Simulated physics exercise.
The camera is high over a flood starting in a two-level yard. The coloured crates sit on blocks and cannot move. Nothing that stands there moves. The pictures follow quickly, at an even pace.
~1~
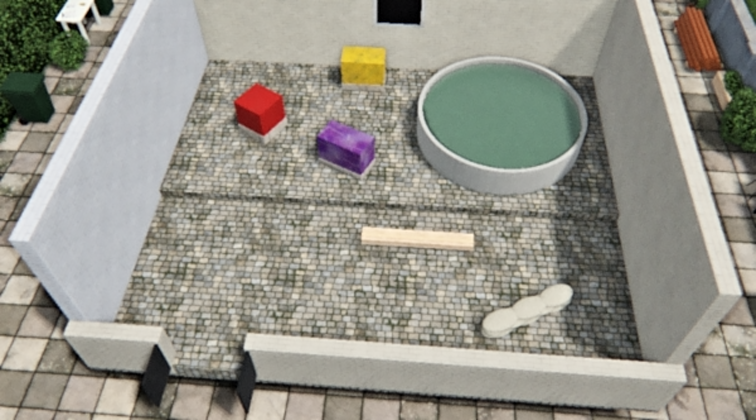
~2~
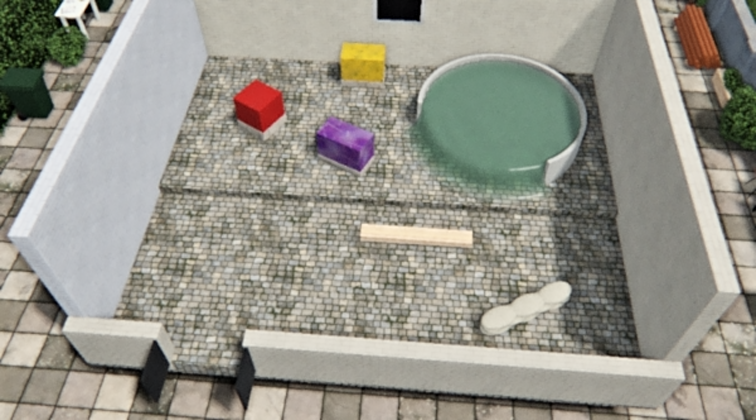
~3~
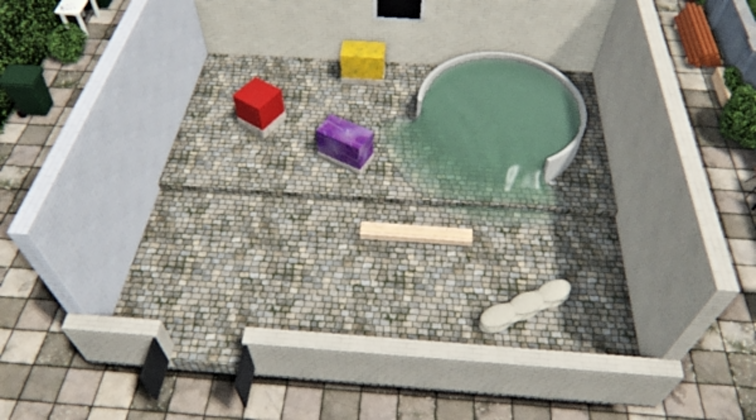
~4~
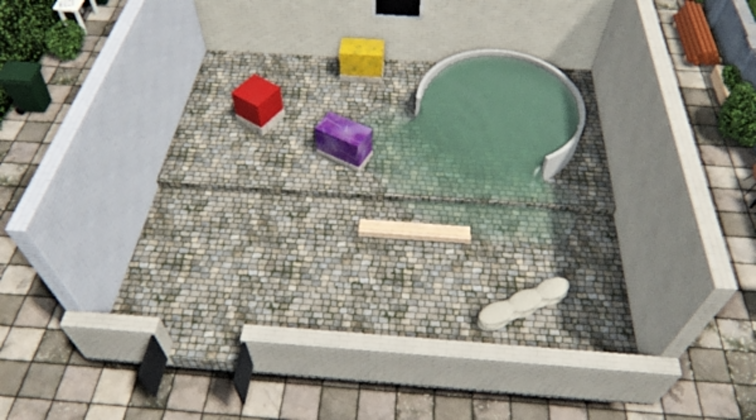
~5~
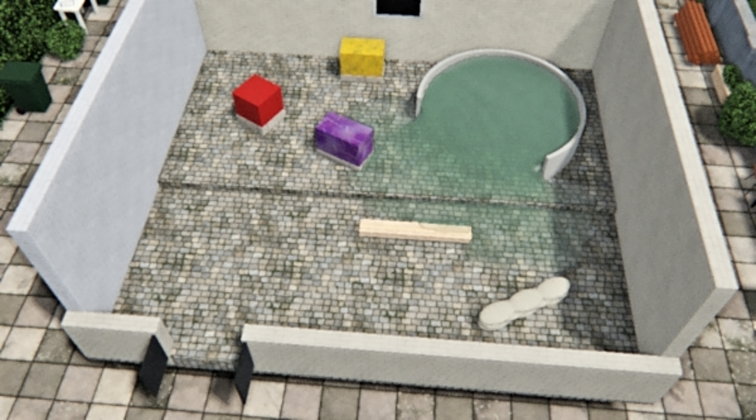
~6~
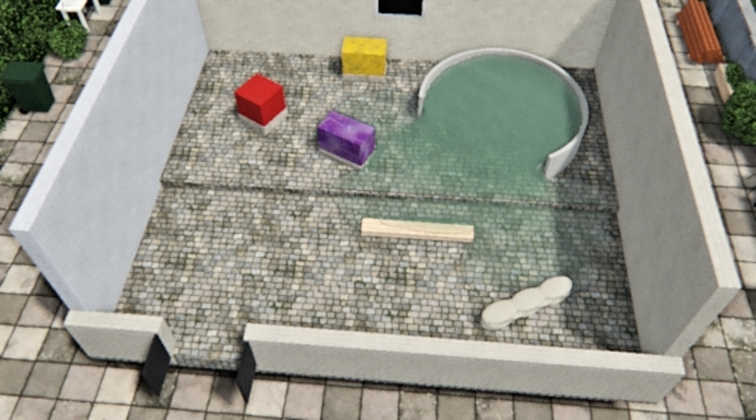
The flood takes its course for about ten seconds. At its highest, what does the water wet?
One by one: The purple crate is soaked; the red crate keeps dry; the yellow crate keeps dry.
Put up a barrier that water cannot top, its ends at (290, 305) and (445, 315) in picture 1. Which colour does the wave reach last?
I say the crate marked yellow.
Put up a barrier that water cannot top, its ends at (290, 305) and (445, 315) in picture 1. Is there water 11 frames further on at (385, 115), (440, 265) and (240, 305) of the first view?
In that order: No water, under water, wet.
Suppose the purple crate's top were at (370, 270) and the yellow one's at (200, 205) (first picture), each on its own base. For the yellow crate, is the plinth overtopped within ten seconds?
My reading: Yellow gets wet.
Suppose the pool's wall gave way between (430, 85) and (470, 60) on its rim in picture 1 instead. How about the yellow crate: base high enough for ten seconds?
In short: The yellow one ends up wet.
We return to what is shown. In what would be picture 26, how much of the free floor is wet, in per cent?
Close to 75 %.
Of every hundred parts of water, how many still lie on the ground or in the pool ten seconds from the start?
Roughly 84 per cent.
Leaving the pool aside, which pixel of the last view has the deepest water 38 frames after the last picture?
I would point to (161, 189).
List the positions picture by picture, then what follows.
In the first picture, still water in the pool at (501, 113).
In the second picture, the front is at (548, 189), out from the gap at (459, 171).
In the third picture, water pours out at (458, 171) and has run to (560, 203).
In the fourth picture, water pours out at (457, 170) and has run to (563, 235).
In the fifth picture, water pours out at (457, 170) and has run to (574, 256).
In the sixth picture, water pours out at (460, 169) and has run to (580, 283).
A moment on, water covers 35 % of the floor; the purple crate water round its plinth, the red crate water round its plinth, the yellow crate water round its plinth.
Next, water covers 60 % of the floor; the purple crate water round its plinth, the red crate water round its plinth, the yellow crate water round its plinth.
Then, water covers 75 % of the floor; the purple crate water round its plinth, the red crate water round its plinth, the yellow crate water round its plinth.
Later, water covers 80 % of the floor; the purple crate water round its plinth, the red crate water round its plinth, the yellow crate water round its plinth.
In the end, water covers 85 % of the floor; the purple crate was topped, the red crate stayed above the water, the yellow crate stayed above the water.
